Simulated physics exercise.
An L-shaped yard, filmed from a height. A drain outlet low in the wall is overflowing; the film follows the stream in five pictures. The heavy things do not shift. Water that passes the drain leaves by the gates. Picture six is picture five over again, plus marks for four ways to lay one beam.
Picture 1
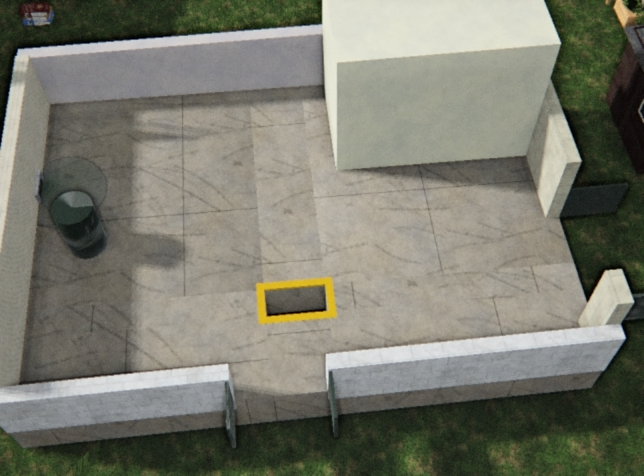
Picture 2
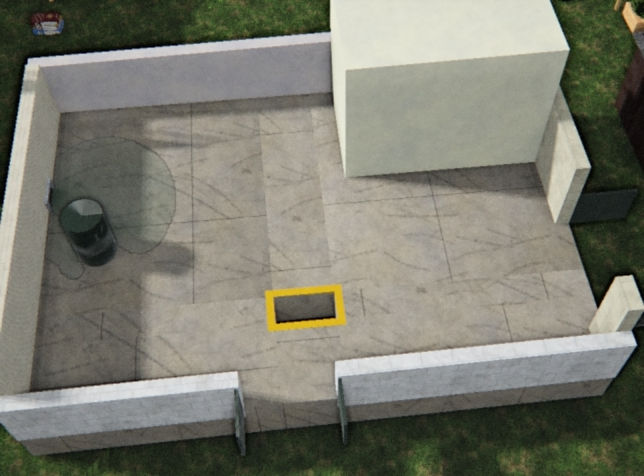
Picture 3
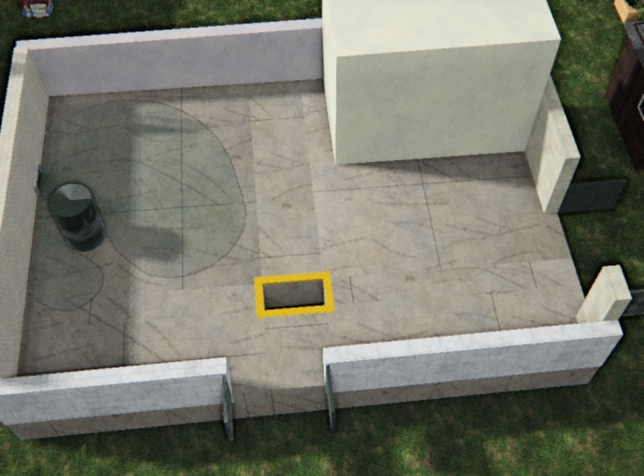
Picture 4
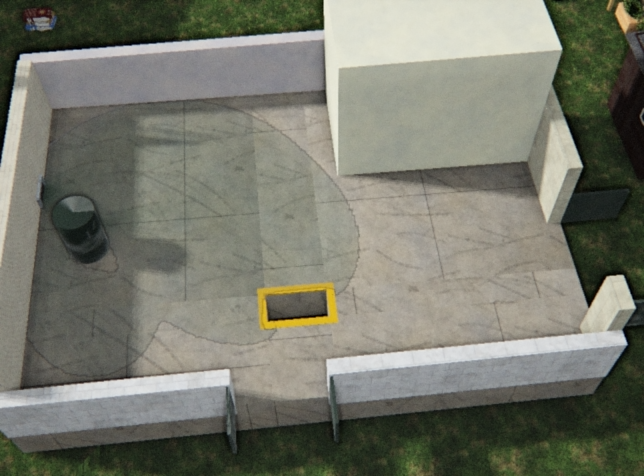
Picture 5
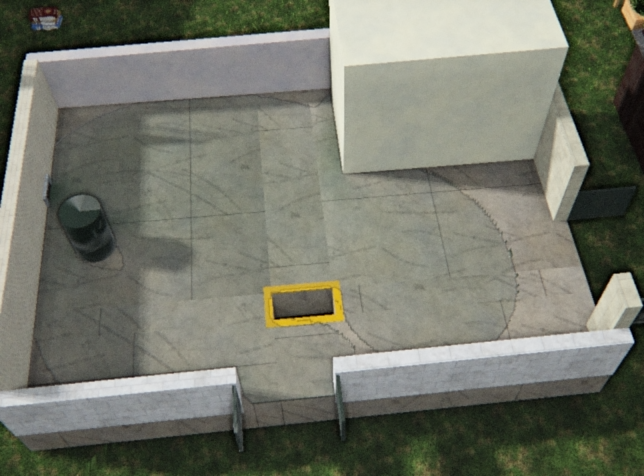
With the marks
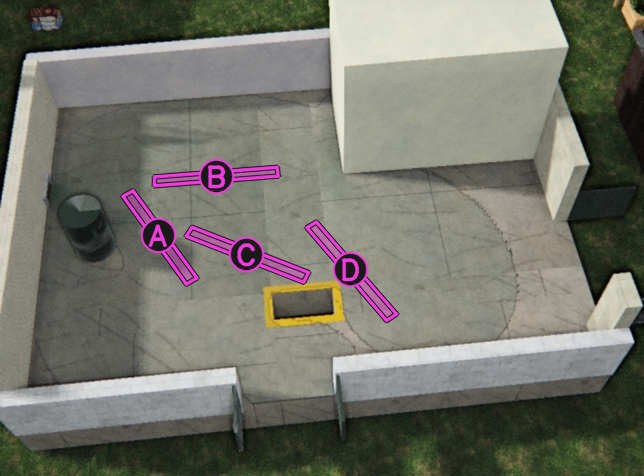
A walled yard gradually floods as water spreads rightward from the left, reaching the yellow-edged gully.
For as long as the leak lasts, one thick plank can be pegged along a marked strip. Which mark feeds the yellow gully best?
Place D does it best.
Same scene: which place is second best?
Place B.
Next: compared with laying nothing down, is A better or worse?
It is worse.
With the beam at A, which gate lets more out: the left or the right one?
More leaves on the right.
In magenta, A from (128, 193) to (191, 281); B from (154, 181) to (277, 171); C from (189, 231) to (306, 277); D from (311, 224) to (391, 317).
If A is chosen, about 11 % of the stream goes into the yellow gully, about 89 % out by the gates.
If B is chosen, about 20 % of the stream goes into the yellow gully, about 80 % out by the gates.
If C is chosen, about 11 % of the stream goes into the yellow gully, about 89 % out by the gates.
If D is chosen, about 28 % of the stream goes into the yellow gully, about 72 % out by the gates.
